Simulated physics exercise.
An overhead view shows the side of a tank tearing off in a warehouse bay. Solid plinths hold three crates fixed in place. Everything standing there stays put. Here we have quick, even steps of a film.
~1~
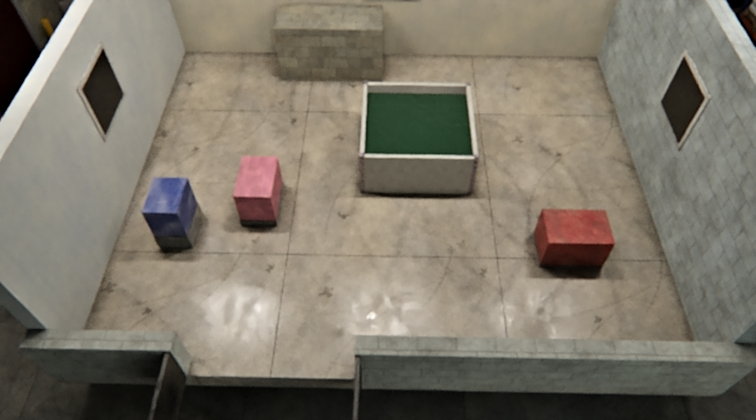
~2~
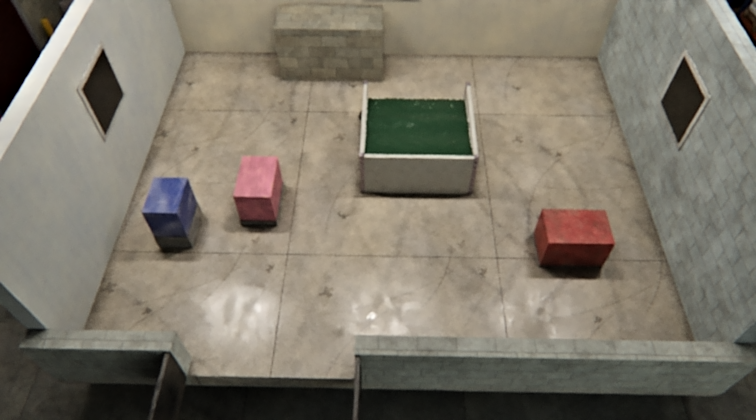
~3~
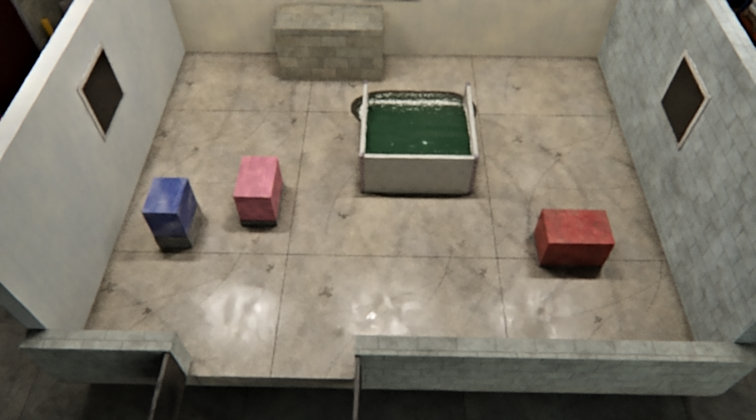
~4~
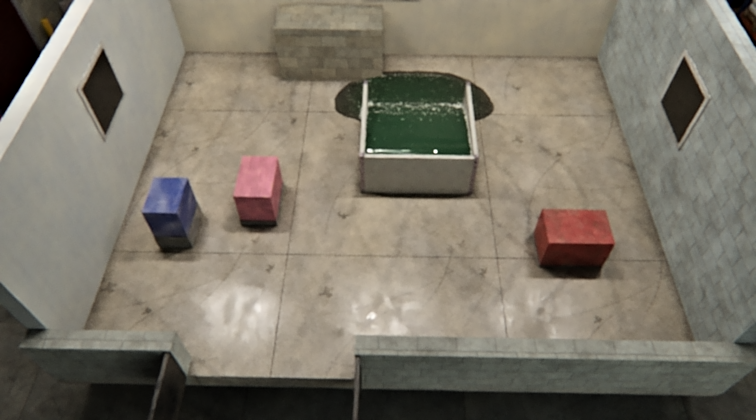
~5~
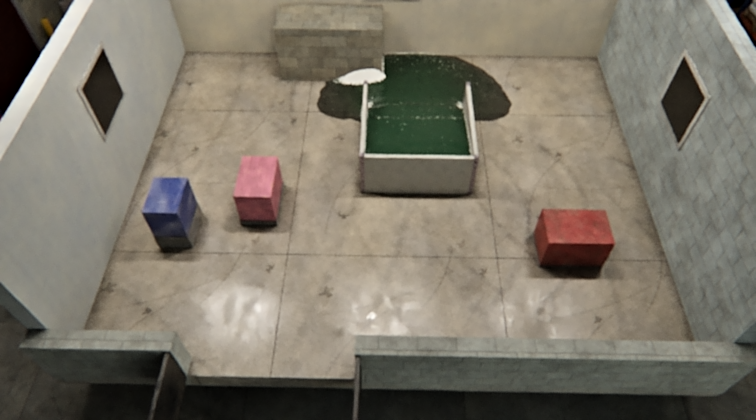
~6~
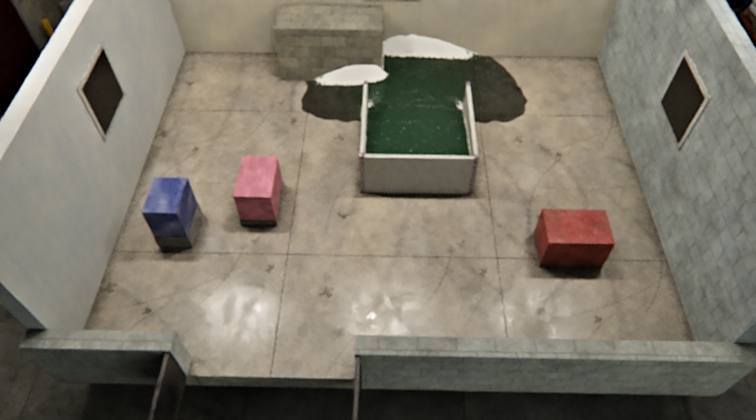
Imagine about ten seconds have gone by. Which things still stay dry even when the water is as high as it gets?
The pink crate never gets touched by the water, the red crate gets touched by the water, the blue crate never gets touched by the water.
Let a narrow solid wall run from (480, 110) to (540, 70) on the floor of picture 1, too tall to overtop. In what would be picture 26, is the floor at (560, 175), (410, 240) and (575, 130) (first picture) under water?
Outcome by spot, in order - watered, unwatered, watered.
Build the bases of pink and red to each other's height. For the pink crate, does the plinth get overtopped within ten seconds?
Verdict on pink: It gets flooded.
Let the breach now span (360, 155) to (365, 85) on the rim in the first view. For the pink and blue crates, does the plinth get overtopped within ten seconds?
So the pink crate goes wet while the blue crate remains untouched.
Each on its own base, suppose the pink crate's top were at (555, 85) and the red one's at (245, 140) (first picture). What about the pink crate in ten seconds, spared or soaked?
The pink crate simply gets reached.
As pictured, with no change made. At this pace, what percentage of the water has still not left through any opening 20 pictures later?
100 %.
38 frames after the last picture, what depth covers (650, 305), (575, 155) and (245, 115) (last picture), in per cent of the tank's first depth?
The three come to near 10, 8 and 2 per cent respectively.
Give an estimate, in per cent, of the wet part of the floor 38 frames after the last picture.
I reckon 70 per cent or so.
A moment on, water covers 15 % of the floor; the pink crate not reached, the red crate not reached, the blue crate not reached.
Next, water covers 30 % of the floor; the pink crate not reached, the red crate not reached, the blue crate not reached.
Then, water covers 45 % of the floor; the pink crate water round its plinth, the red crate water round its plinth, the blue crate not reached.
Later, water covers 70 % of the floor; the pink crate water round its plinth, the red crate water round its plinth, the blue crate water round its plinth.
In the end, water covers 100 % of the floor; the pink crate stayed above the water, the red crate was topped, the blue crate stayed above the water.
